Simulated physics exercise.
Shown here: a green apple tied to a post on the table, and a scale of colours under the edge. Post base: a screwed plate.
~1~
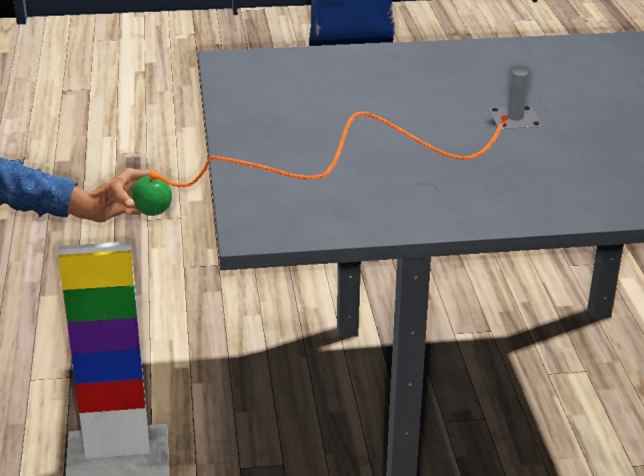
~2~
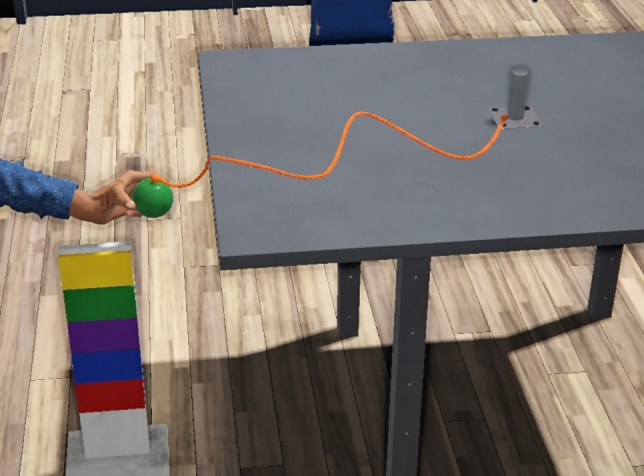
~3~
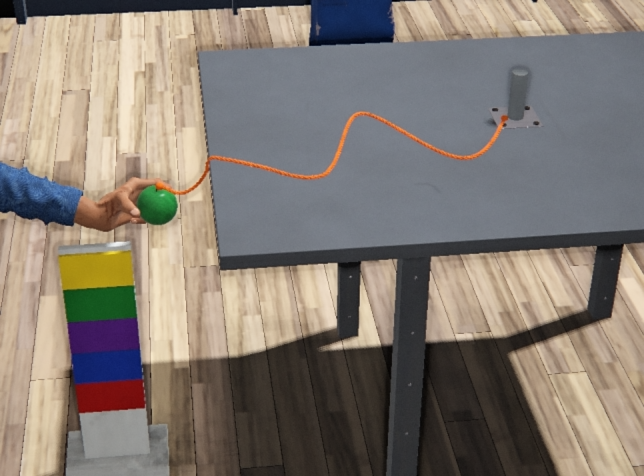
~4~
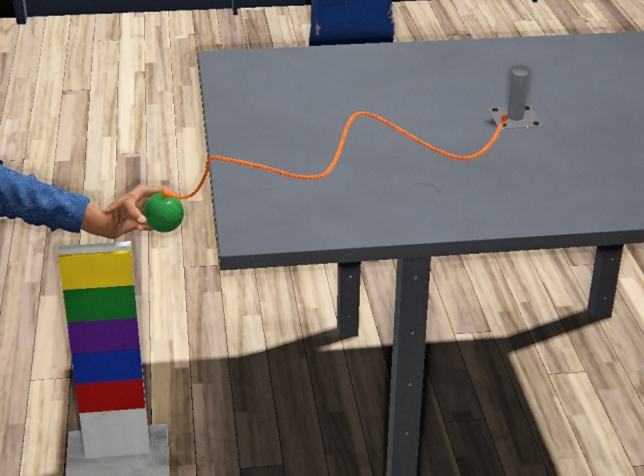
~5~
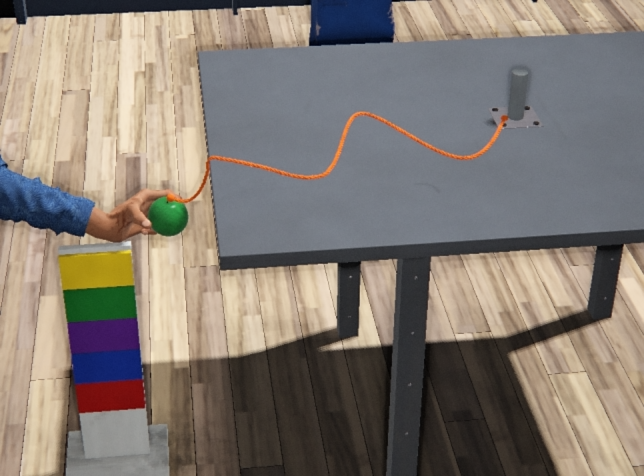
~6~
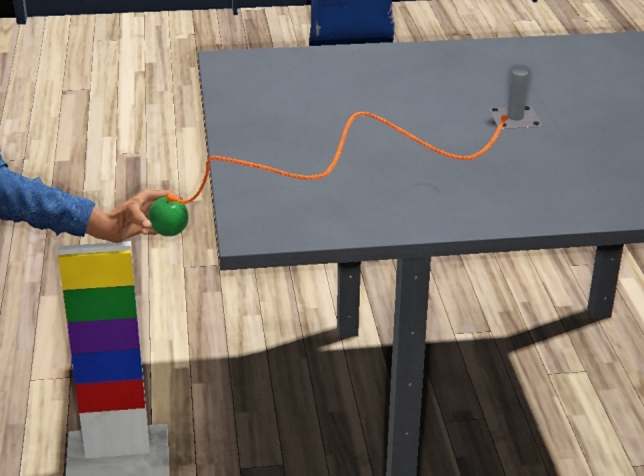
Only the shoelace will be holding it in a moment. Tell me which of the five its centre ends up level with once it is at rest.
Its centre ends up level with red.
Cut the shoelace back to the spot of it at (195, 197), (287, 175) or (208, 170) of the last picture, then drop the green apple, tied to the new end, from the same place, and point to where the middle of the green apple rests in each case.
Try by try, the places come out as (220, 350), (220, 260) and (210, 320).
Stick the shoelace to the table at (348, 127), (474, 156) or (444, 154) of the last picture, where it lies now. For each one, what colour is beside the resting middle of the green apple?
Green, then blue, then blue.
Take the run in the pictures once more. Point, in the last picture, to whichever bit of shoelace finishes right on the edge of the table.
That spot lies near (342, 143).
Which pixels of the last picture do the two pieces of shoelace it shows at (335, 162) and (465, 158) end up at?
At (210, 194), then (409, 129).
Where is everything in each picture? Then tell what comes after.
In the first frame, green apple (152, 195); yellow (97, 272); green (100, 305); purple (104, 337); blue (107, 368); red (111, 397).
In the second frame, green apple (153, 198); shoelace through (494, 140) (422, 143) (351, 119) (333, 165) (244, 163).
In the third frame, green apple (158, 205).
In the fourth frame, green apple (164, 212); shoelace through (494, 140) (422, 143) (351, 119) (333, 165) (244, 163).
In the fifth frame, green apple (168, 216).
In the sixth frame, green apple (168, 216); shoelace through (494, 140) (422, 143) (351, 119) (333, 165) (244, 163).
Soon after, apple near (196, 370); level with blue.
Then, apple near (226, 379); level with red.
At rest, apple near (224, 383); level with red. Its middle rests at the red band.
